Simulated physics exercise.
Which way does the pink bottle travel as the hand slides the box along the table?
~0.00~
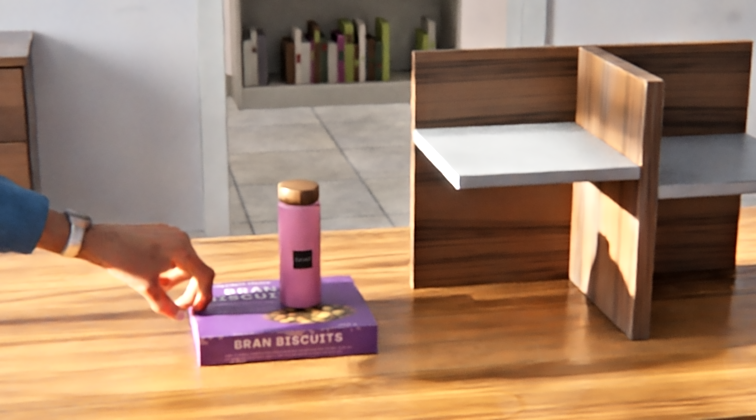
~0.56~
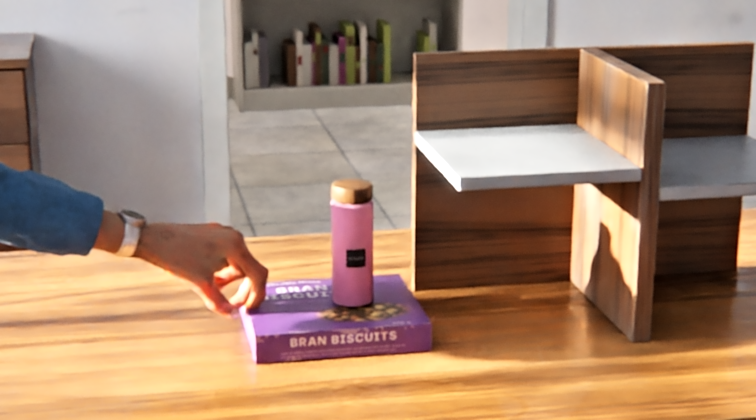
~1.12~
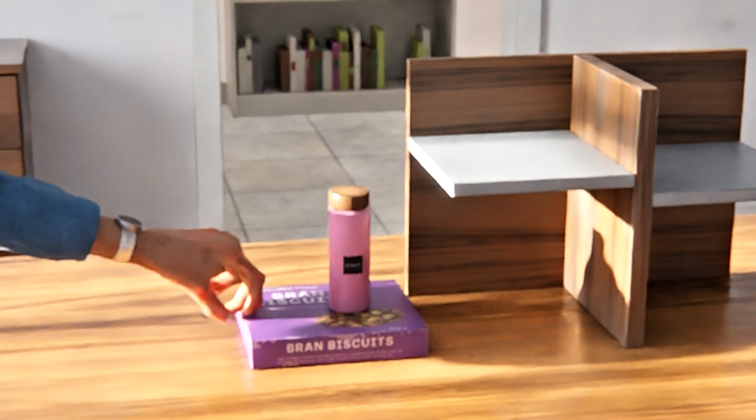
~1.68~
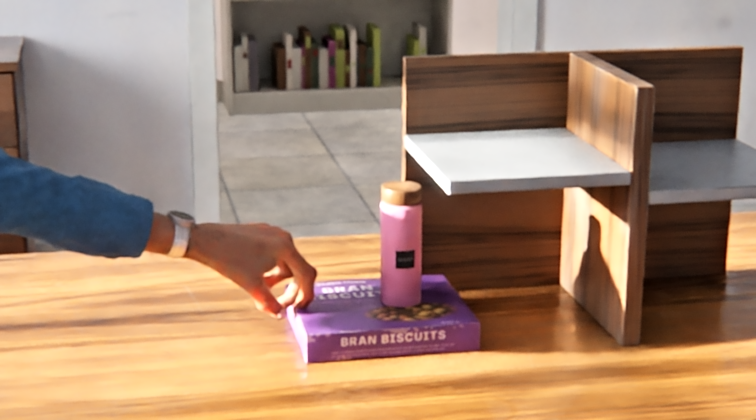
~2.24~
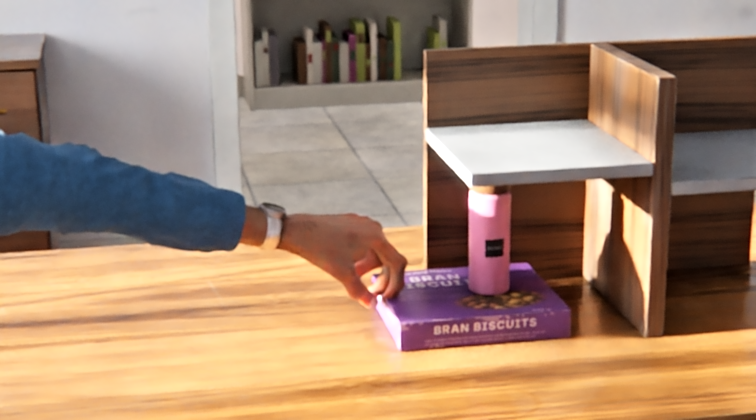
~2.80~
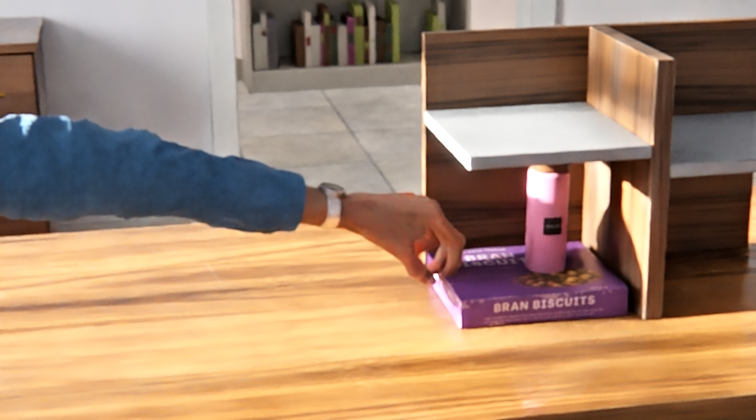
The pink bottle moves to the right, riding on the box toward the shelf and in beneath it.
